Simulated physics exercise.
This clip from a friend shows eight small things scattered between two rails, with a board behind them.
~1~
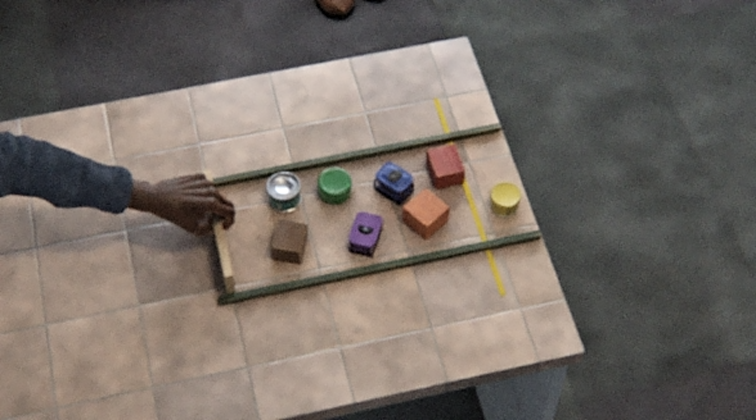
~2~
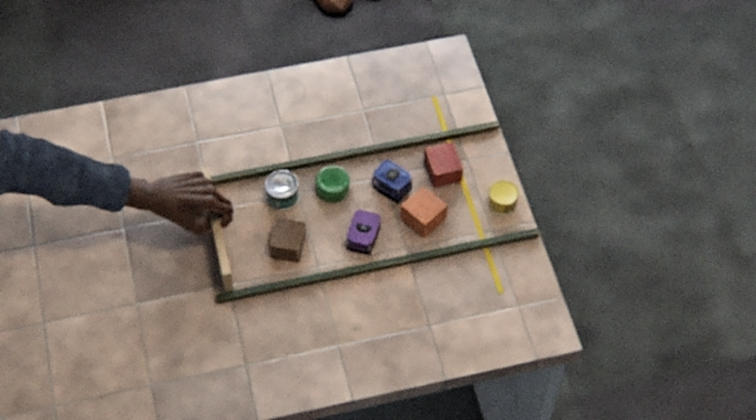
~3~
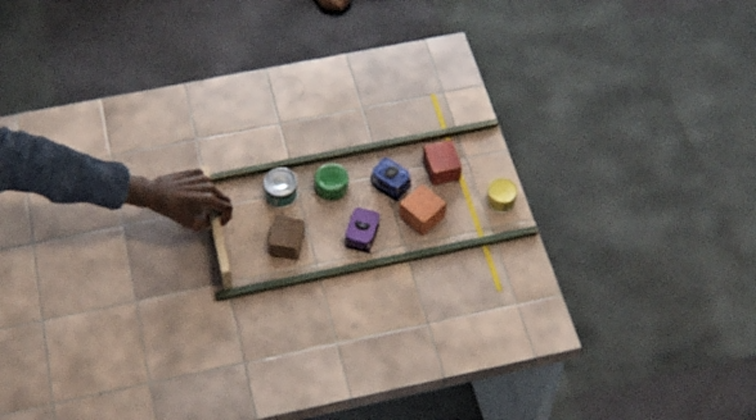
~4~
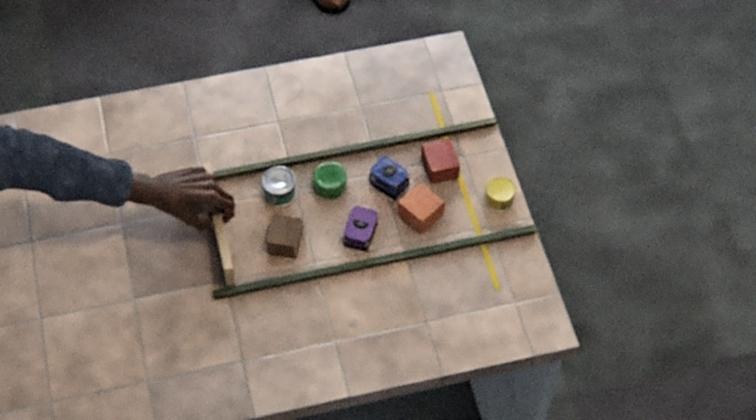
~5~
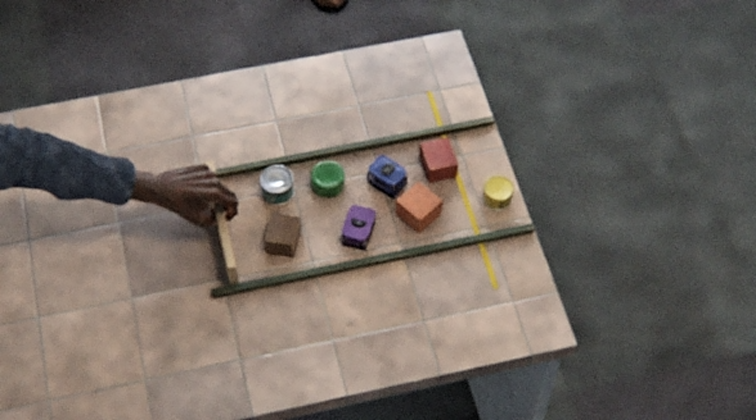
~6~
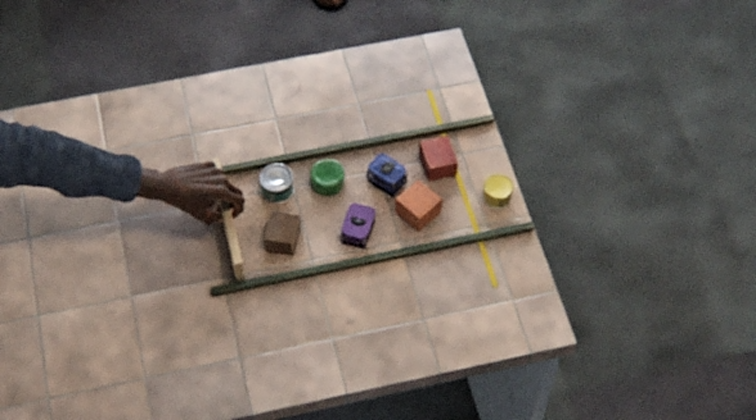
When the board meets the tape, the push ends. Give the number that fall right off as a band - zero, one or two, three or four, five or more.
The answer is three or four.
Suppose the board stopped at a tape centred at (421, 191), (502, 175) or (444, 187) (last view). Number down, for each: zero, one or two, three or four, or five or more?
Tape by tape, the falls would be: One to two, then 5 or more, then one to two.
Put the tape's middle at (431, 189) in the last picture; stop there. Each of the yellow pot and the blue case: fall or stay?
In that case the yellow pot tips off, and the blue case does not drop.
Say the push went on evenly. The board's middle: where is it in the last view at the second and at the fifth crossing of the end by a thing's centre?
Near (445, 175) first, near (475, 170) second.
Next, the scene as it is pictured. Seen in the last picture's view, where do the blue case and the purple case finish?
The first comes to rest at (485, 160), and the second at (509, 195).
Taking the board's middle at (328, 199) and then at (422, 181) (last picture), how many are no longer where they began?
Up to then 5, and up to the other point 8.
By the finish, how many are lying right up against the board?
It's 2 of them.
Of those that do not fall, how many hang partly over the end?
That comes to 1 of them.
Early on, none off yet; yellow pot at rest near (498, 191); red block at rest near (438, 158); orange block at rest near (419, 206).
A while later, none off yet; yellow pot at rest near (498, 191); red block at rest near (440, 158); orange block travelled about its own width near (440, 205).
Further along, none off yet; yellow pot travelled about its own width near (526, 186); red block travelled about its own width near (478, 158); orange block travelled well along near (498, 195).
Finally, the number that fall off is three or four; lost, orange block, red block and yellow pot.
